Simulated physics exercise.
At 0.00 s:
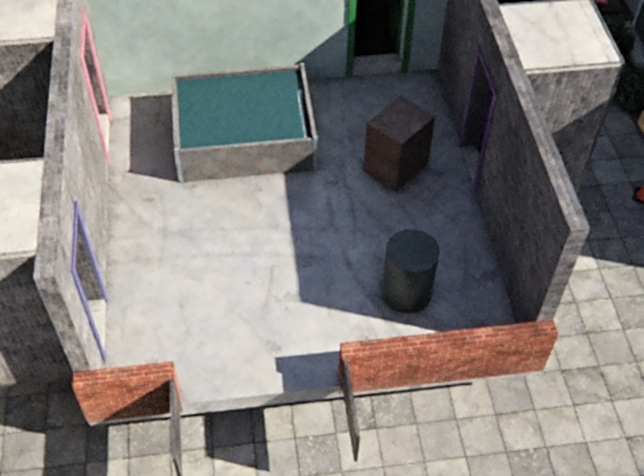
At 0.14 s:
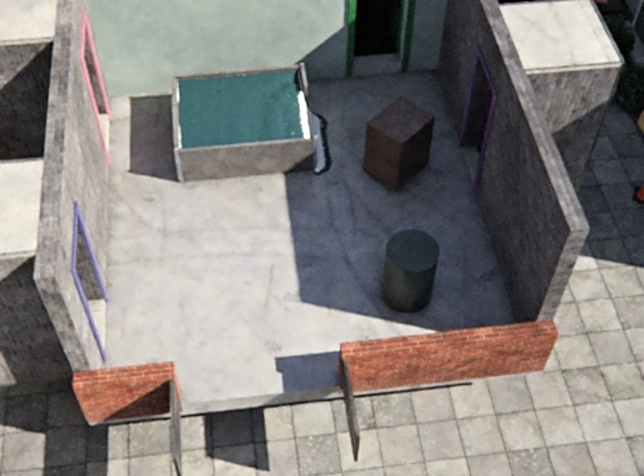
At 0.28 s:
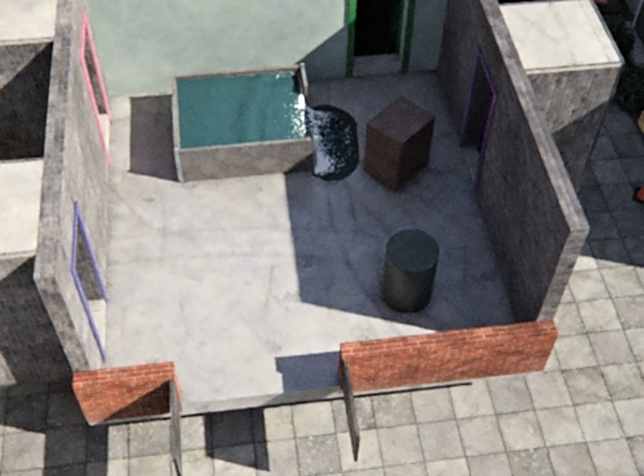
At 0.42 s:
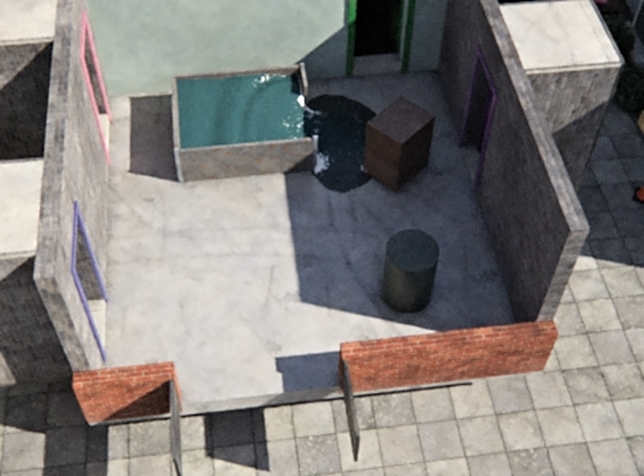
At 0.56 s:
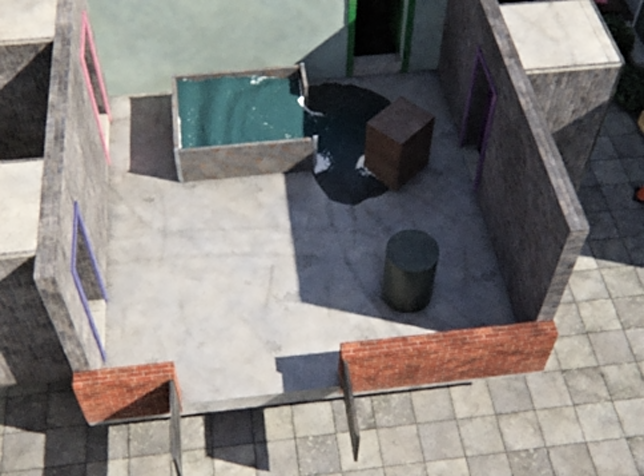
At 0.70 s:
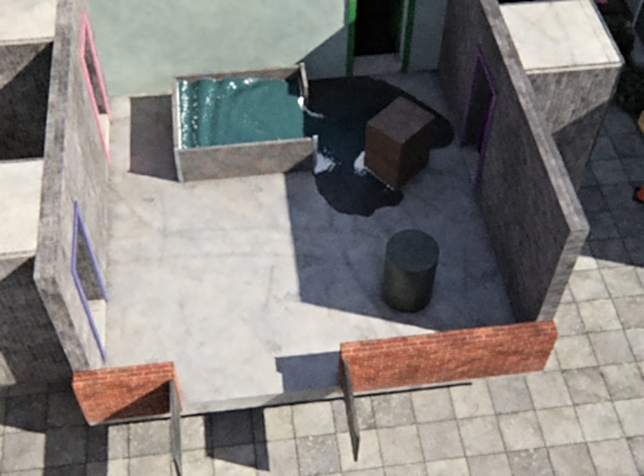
Teal water pouring from the right side of a raised tank and spreading in a dark pool around a brown block.
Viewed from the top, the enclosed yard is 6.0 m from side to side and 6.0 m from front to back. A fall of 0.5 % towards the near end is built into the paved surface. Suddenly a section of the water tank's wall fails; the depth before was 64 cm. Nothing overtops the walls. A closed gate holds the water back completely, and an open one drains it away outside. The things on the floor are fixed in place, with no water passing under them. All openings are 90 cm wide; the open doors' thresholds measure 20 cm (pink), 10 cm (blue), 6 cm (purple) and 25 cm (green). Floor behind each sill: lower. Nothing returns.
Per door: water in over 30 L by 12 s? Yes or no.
Pink door no, blue door no, purple door yes, green door no.
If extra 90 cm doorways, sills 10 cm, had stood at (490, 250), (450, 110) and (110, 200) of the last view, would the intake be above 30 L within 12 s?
Well, the first is on the low side, the second is on the high side, and the third is on the low side.
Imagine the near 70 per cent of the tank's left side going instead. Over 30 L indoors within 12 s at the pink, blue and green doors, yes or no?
Result: Pink limit passed, blue limit not passed, green limit not passed.
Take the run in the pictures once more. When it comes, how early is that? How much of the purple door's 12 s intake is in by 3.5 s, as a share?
About 25%.
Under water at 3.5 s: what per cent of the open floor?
Around 50 per cent.
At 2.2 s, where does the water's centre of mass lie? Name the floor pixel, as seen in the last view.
The water's centre sits at about (321, 138).
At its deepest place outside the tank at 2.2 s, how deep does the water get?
Around 44 centimetres deep.
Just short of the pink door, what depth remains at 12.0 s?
Some 4.0 centimetres of depth.
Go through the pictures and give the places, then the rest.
Still water, 64 cm deep, in the water tank at (242, 110), in the first picture.
The front is at (321, 170), 0.7 m from the gap at (309, 134); 0.2 m2 of floor is under water; 64 cm left at the back of the water tank, in the second picture.
The front is at (346, 116), 0.9 m from the gap at (309, 134); 1.0 m2 of floor is under water; 64 cm left at the back of the water tank, in the third picture.
Water pours out at (309, 135) and has run 1.3 m, to a hidden place; typically 8 cm deep outside, 64 cm at the water tank's back, in the fourth picture.
The front is at a hidden place, 1.9 m from the gap at (309, 135); 3.1 m2 of floor is under water; 62 cm left at the back of the water tank, in the fifth picture.
The front is at (444, 122), 2.4 m from the gap at (309, 135); 4.1 m2 of floor is under water; 55 cm left at the back of the water tank, in the sixth picture.
After 1.4 s water covers 20 % of the floor and is deepest (44 cm) near (369, 157); pink door not reached, blue door not reached, purple door 7 cm at the sill, 1 L in, green door 7 cm at the sill, 0 L in.
After 2.2 s water covers 35 % of the floor and is deepest (44 cm) near (428, 72); pink door not reached, blue door not reached, purple door 9 cm at the sill, 4 L in, green door 24 cm at the sill, 0 L in.
After 3.5 s water covers 50 % of the floor and is deepest (26 cm) near (390, 75); pink door not reached, blue door not reached, purple door 11 cm at the sill, 13 L in, green door 24 cm at the sill, 10 L in.
After 7.0 s water covers 85 % of the floor and is deepest (14 cm) near (104, 396); pink door 6 cm at the sill, 0 L in, blue door 9 cm at the sill, 0 L in, purple door 7 cm at the sill, 47 L in, green door 12 cm at the sill, 12 L in.
After 12.0 s water covers 95 % of the floor and is deepest (9 cm) near (369, 157); pink door 4 cm at the sill, 0 L in, blue door 6 cm at the sill, 2 L in, purple door 7 cm at the sill, 52 L in, green door 5 cm at the sill, 12 L in.
